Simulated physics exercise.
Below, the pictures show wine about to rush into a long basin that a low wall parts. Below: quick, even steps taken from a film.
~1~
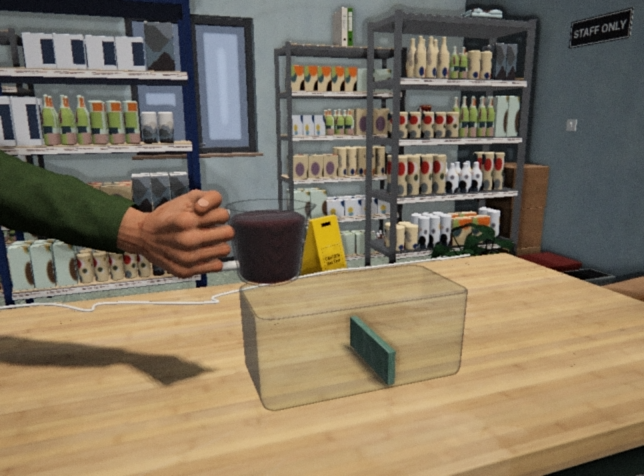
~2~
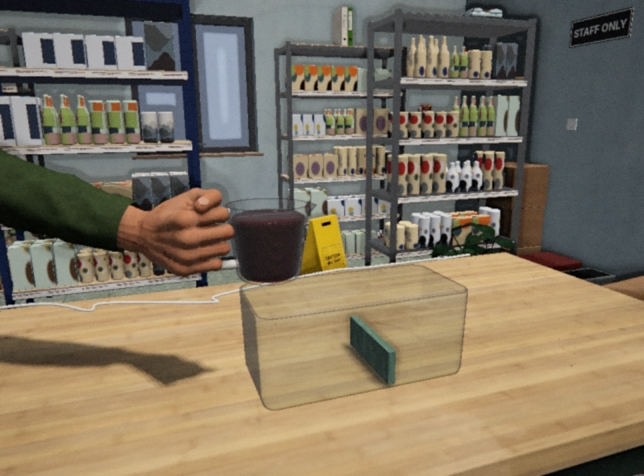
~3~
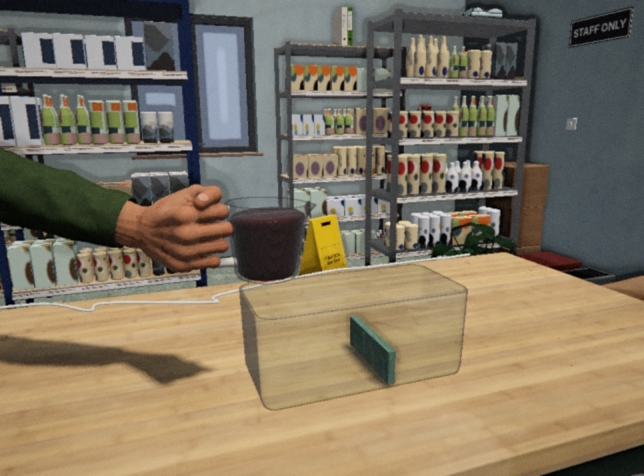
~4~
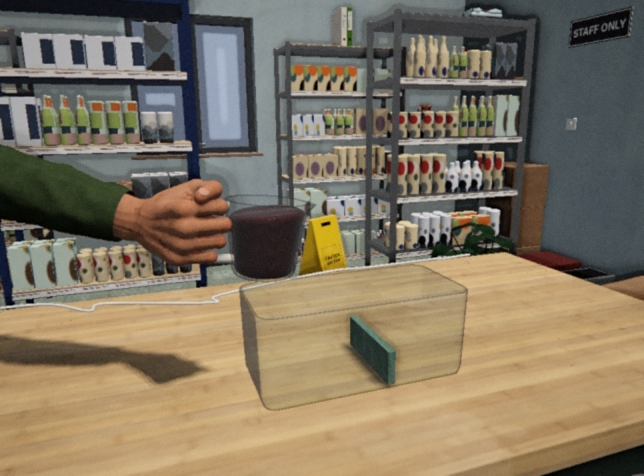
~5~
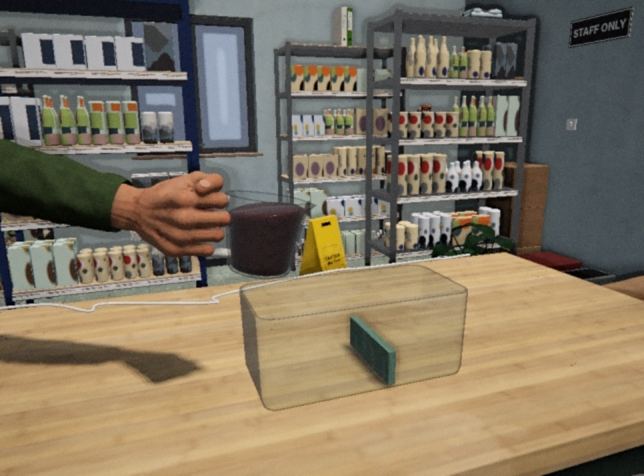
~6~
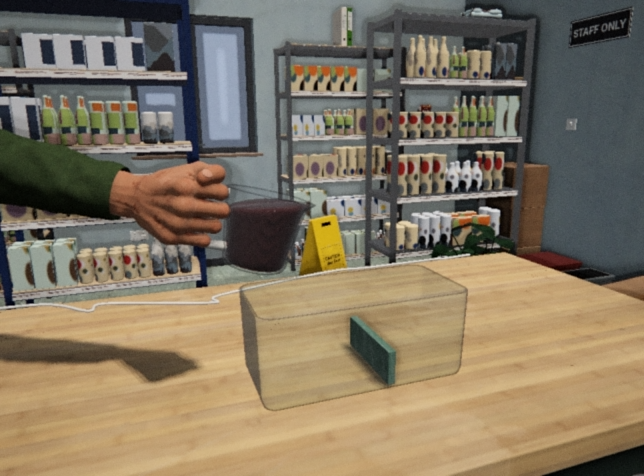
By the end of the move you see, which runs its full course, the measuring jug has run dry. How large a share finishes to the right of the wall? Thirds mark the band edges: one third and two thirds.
I would say more than two thirds ends up on that side.
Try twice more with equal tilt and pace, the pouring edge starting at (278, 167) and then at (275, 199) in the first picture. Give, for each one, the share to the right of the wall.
First try 10 %, second try 5 %.
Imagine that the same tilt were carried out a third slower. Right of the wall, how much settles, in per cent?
Somewhere near 70 percent.
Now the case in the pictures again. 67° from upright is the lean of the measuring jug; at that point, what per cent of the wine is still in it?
Roughly 75 percent remains at that point.
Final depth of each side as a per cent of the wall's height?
Left near 10; right near 50.
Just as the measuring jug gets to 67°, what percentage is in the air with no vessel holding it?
I'd say some 20 per cent.
A moment on, the measuring jug is tipped part way and 75 per cent is still to pour, 3 is left of the wall and 0 right of it.
Next, the measuring jug is tipped on its side and 23 per cent is still to pour, 9 is left of the wall and 35 right of it.
Then the measuring jug is tipped on its side and 3 per cent is still to pour, 15 is left of the wall and 76 right of it.
Later the measuring jug is tipped on its side and 0 per cent is still to pour, 22 is left of the wall and 76 right of it.
In the end 22 per cent lies left of the wall, 76 right of it and 2 outside.
